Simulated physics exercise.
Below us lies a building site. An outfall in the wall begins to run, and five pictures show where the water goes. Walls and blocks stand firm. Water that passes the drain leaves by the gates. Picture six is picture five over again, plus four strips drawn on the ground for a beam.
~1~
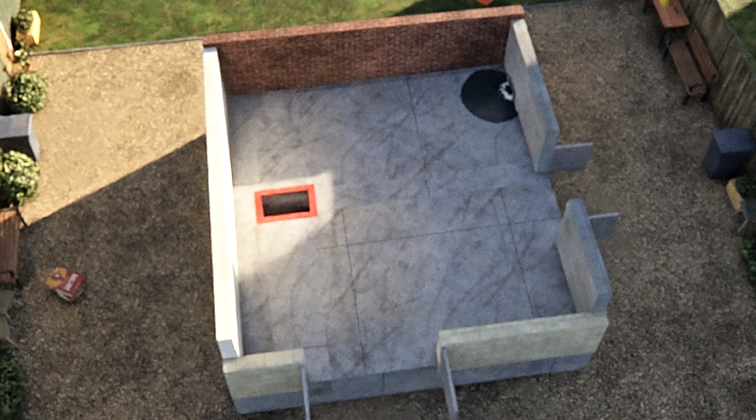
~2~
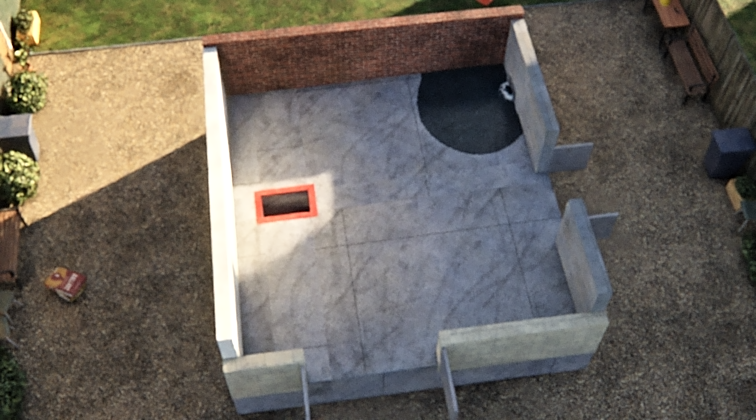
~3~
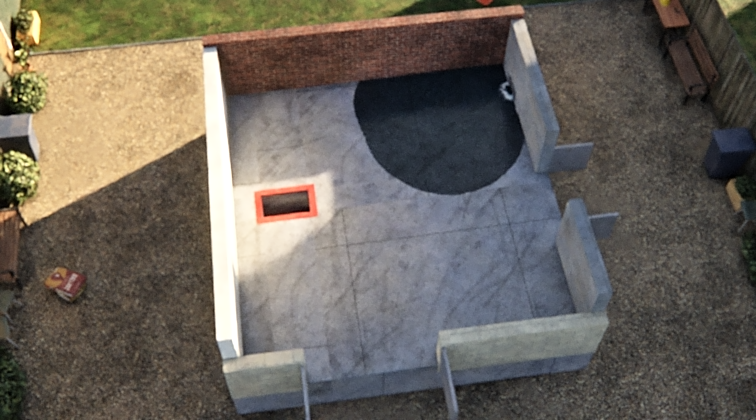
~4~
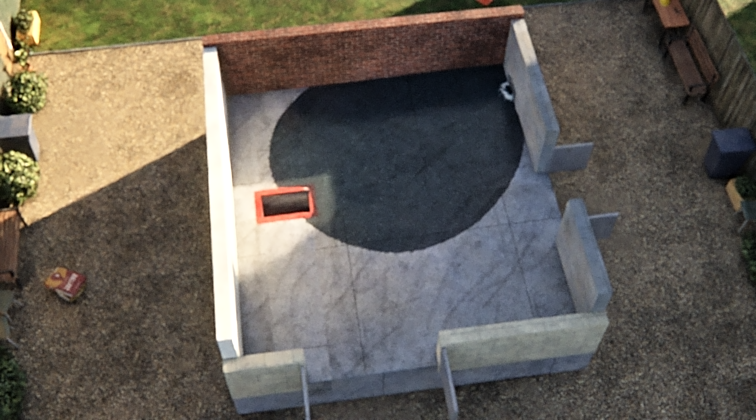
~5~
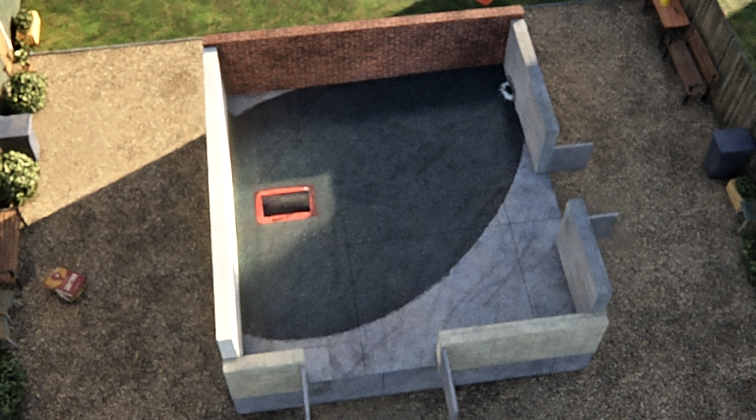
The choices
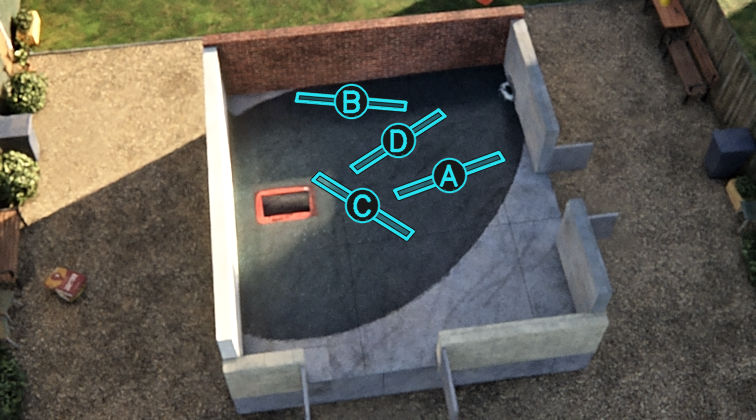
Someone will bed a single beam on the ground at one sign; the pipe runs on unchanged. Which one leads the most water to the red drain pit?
Place A does it best.
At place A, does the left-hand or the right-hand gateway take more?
The left one.
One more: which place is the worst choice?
C it is.
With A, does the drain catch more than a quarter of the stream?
Yes.
In cyan, A from (396, 194) to (501, 156); B from (297, 97) to (405, 106); C from (316, 176) to (409, 235); D from (354, 169) to (441, 113).
For place A, about 43 % of the stream goes into the red drain pit, about 55 % out by the gates.
For place B, about 32 % of the stream goes into the red drain pit, about 68 % out by the gates.
For place C, about 25 % of the stream goes into the red drain pit, about 73 % out by the gates.
For place D, about 32 % of the stream goes into the red drain pit, about 67 % out by the gates.
